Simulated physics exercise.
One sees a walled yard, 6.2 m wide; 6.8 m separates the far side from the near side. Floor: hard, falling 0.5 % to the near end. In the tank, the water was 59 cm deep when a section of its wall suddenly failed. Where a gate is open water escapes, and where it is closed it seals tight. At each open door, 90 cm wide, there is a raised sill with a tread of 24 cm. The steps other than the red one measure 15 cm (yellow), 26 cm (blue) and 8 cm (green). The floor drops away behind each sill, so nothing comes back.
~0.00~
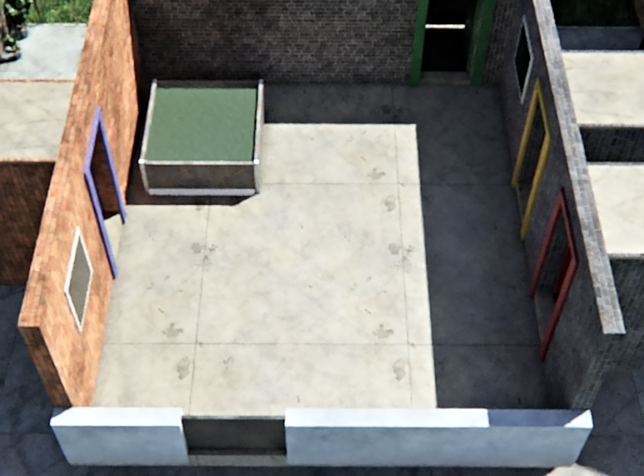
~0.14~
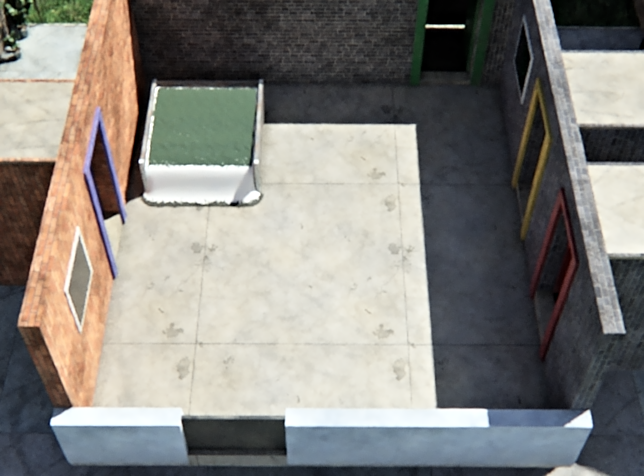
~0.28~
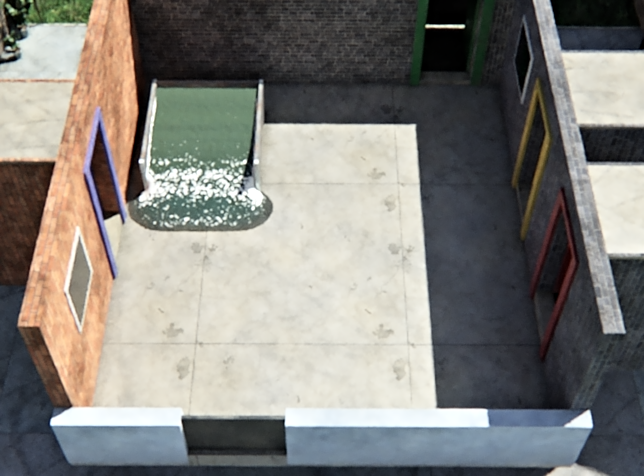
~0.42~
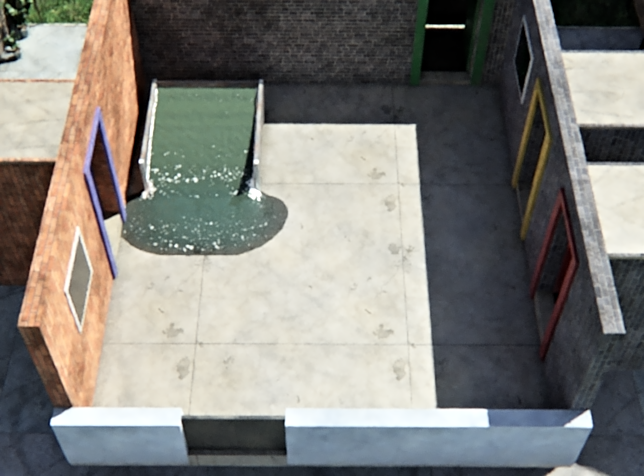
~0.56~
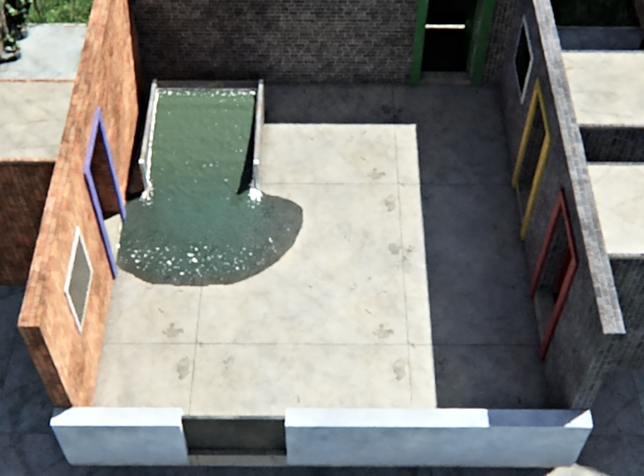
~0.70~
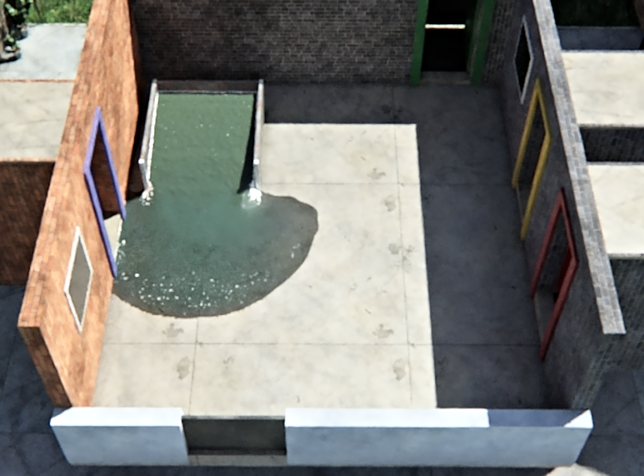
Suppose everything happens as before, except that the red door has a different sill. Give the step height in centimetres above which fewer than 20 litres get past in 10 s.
10 cm.
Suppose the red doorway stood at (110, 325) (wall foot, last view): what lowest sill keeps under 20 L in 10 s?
Roughly 7.5 cm.
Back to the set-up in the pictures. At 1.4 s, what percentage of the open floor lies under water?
Some 30 per cent is wet.
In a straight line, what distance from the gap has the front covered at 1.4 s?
Around 4.4 m out.
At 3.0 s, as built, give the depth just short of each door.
Yellow door 0 cm, blue door 10 cm, green door 0 cm, red door 0 cm.
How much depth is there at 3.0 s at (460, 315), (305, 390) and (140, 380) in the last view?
The three readings, in order, are 1, 7 and 15 cm.
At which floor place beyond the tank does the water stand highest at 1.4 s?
(173, 198).
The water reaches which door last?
Coming last is the green one.
After 1.4 s water covers 30 % of the floor, deepest (22 cm) near (173, 198); it has not reached the red door.
After 3.0 s water covers 45 % of the floor, deepest (29 cm) near (88, 438); it has not reached the red door.
After 10.0 s water covers 90 % of the floor, deepest (9 cm) near (479, 111); 7 cm at the red door, 0 litres in over its 22 cm sill.
At the red door as built, the water arrived by 4.4 s and peaked near 16 cm at 5.4 s.
Run again over the same 10 s with other heights there, 32 litres in over 8.5 cm, 8 litres over 12 cm. The limit of 20 litres is kept from about 10 cm up.
